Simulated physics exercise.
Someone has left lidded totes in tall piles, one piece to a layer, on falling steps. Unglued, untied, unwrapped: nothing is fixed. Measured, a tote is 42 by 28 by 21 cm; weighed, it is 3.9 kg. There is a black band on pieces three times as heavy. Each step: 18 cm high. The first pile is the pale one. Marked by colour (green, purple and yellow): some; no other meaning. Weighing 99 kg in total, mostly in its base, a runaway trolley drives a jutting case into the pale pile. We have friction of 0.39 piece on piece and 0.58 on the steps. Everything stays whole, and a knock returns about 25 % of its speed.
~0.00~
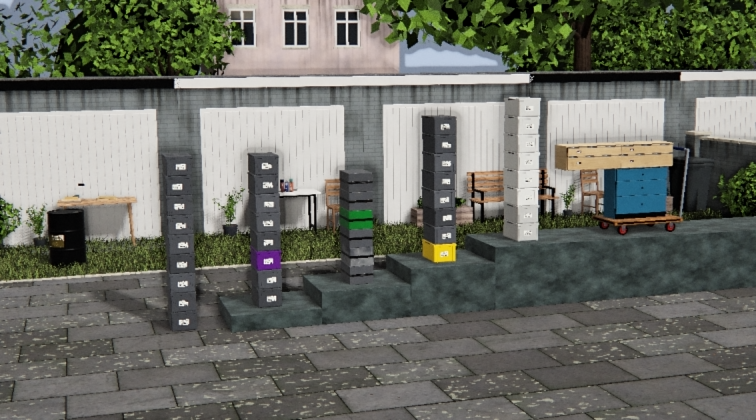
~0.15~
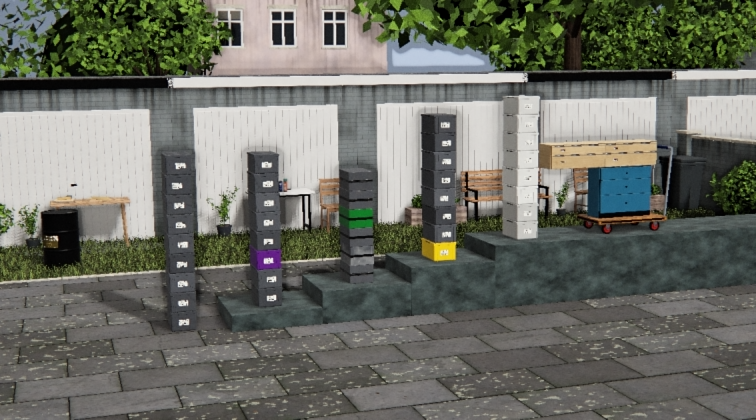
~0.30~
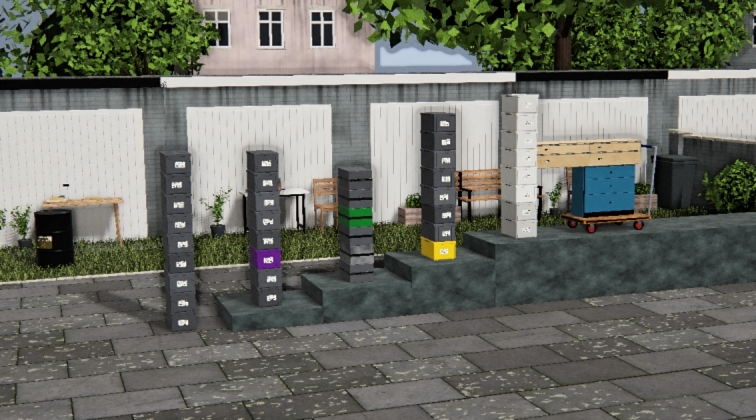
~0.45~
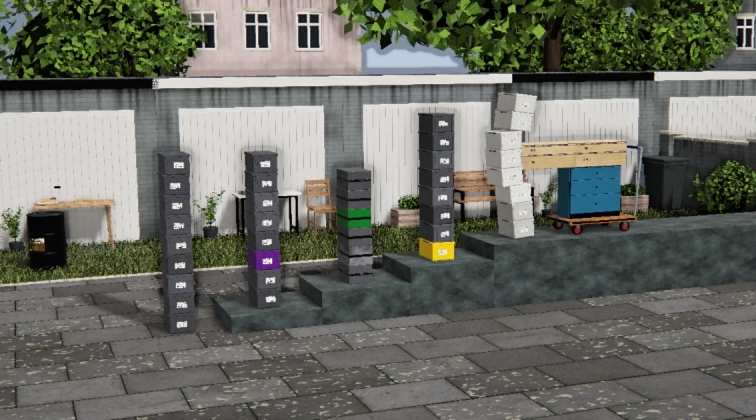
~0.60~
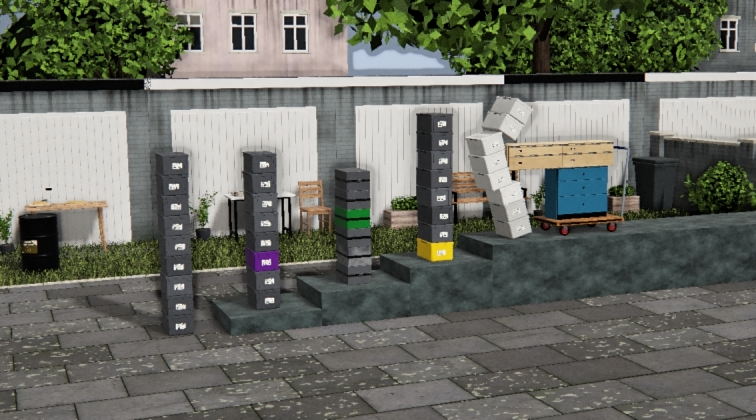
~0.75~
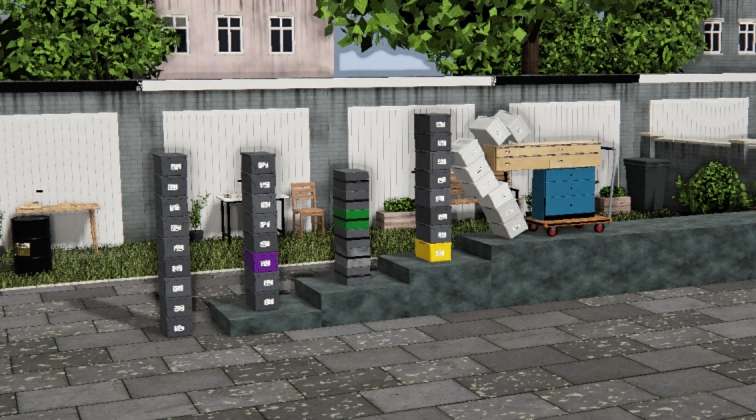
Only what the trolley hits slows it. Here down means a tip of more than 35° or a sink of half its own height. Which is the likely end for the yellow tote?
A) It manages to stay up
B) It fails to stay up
Answer: A.
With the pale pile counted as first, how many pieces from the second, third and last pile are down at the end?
Counts - second: 7, third: 5, last: 9.
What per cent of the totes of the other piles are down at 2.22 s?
By that time it is 40 percent.
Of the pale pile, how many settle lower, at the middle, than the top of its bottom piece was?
6.
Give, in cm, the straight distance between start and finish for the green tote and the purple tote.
Well, the green finishes 110 cm from where it began, while the purple finishes 90 cm from its start.
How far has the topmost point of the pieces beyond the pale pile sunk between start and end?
About 130 cm.
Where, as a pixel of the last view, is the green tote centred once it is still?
About (281, 292).
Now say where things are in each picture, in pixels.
In the first picture (each place is the centre of the face we see best; the camera moves round a little), load (572, 153) 39 cm short; yellow tote (445, 253); green tote (361, 220); purple tote (269, 261); the others all in place.
In the second picture, load (556, 152) 19 cm short; yellow tote (445, 252).
In the third picture, load (540, 151) just touching; yellow tote (445, 251).
In the fourth picture, load (526, 152) 17 cm in, top of the pale pile leaning 8°; yellow tote (443, 252); the others all in place.
In the fifth picture, load (513, 153) 31 cm in, top of the pale pile leaning 31°; yellow tote (442, 252); the others all in place.
In the sixth picture, load (501, 154) 45 cm in, top of the pale pile leaning 50°; yellow tote (441, 253); green tote (358, 220); purple tote (266, 263); the others all in place.
By 1.26 s, 8 of the pale pile down; none of the 31 other totes down, 8 disturbed; yellow tote tilted 5°.
By 2.22 s, 8 of the pale pile down; 12 of the 31 other totes down; yellow tote unmoved; green tote tilted 41°.
By 3.00 s, 8 of the pale pile down; 19 of the 31 other totes down; yellow tote unmoved; green tote on its side.
By 3.80 s, 8 of the pale pile down; 28 of the 31 other totes down; yellow tote unmoved; green tote on its side.
When it is over (5.3 s), 8 of the pale pile down; 28 of the 31 other totes down; yellow tote unmoved; green tote on its side; purple tote tilted 47°, 38 cm lower. In pixels of the last frame, middles, yellow tote near (432, 250), green tote near (281, 292).
